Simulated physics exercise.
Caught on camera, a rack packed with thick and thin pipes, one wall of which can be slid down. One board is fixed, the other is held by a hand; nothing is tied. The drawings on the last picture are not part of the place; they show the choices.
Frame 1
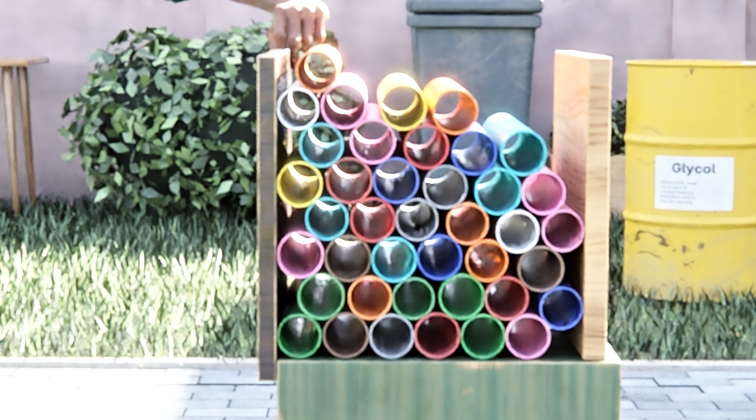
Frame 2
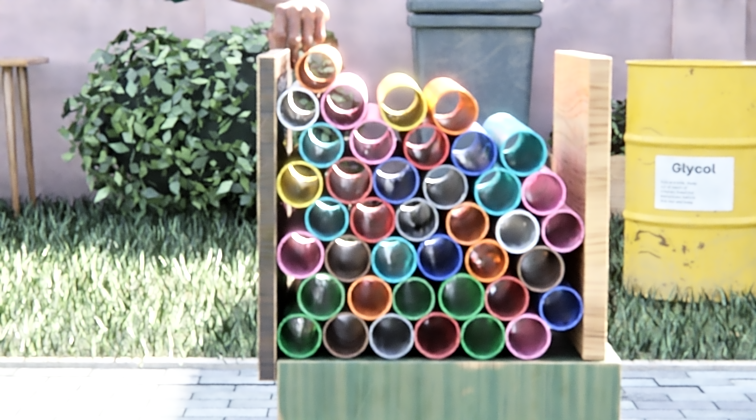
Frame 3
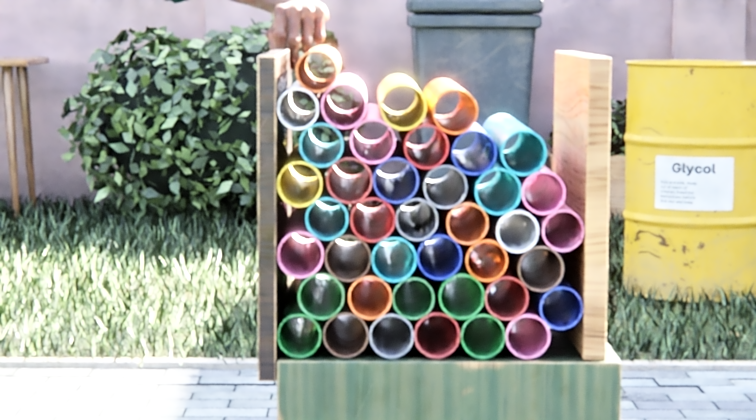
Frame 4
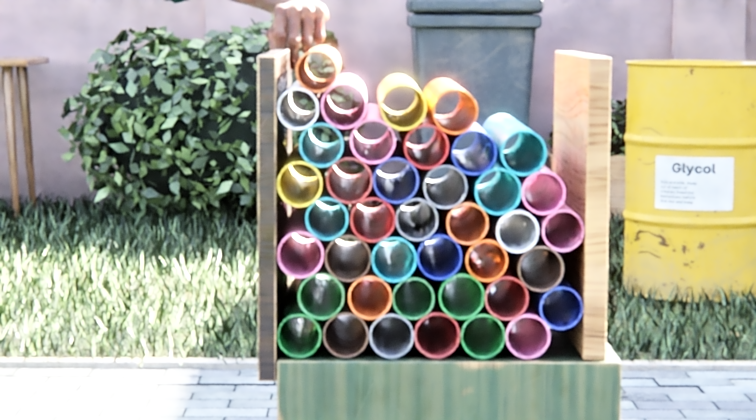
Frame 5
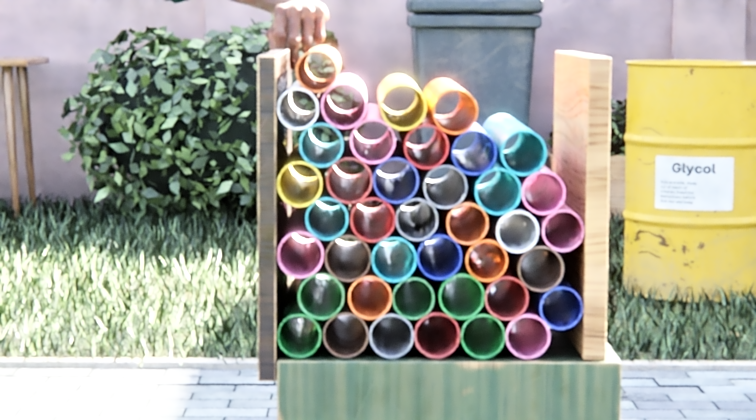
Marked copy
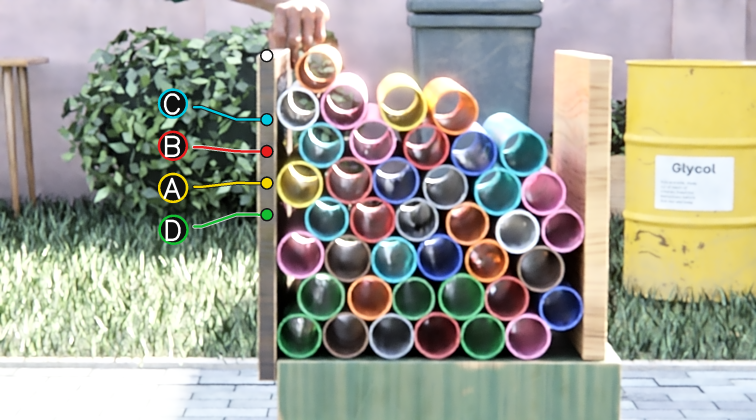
A hand resting on an orange pipe atop a rack of colourful stacked pipes between two upright boards, with nothing visibly moving.
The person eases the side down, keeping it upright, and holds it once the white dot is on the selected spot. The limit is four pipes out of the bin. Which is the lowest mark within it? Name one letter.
At most to D.
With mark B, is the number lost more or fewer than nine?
At B, fewer than nine.
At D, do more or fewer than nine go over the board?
It loses fewer than nine.
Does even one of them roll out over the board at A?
Yes.
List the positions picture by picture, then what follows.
In the first frame, a pink pipe (528, 336); a brown pipe (348, 258); a blue pipe (440, 257).
In the second frame, a blue pipe (440, 257); a grey pipe (417, 220).
In the third frame, a blue pipe (396, 181); a pink pipe (543, 193).
In the fourth frame, a turquoise pipe (523, 153); side board (276, 200).
In the fifth frame, a green pipe (299, 336); a pink pipe (528, 336); a brown pipe (348, 258).
On the marked copy, A at (267, 183); B at (267, 151); C at (267, 120); D at (267, 215); the white dot at (267, 56).
Taking D. A third of the way, top of the board (276, 127).
Two thirds of the way, top of the board (276, 207).
When it is over, top of the board (276, 214), two out over the board.
As for the rest, A two out over the board; B none out over the board; C none out over the board.
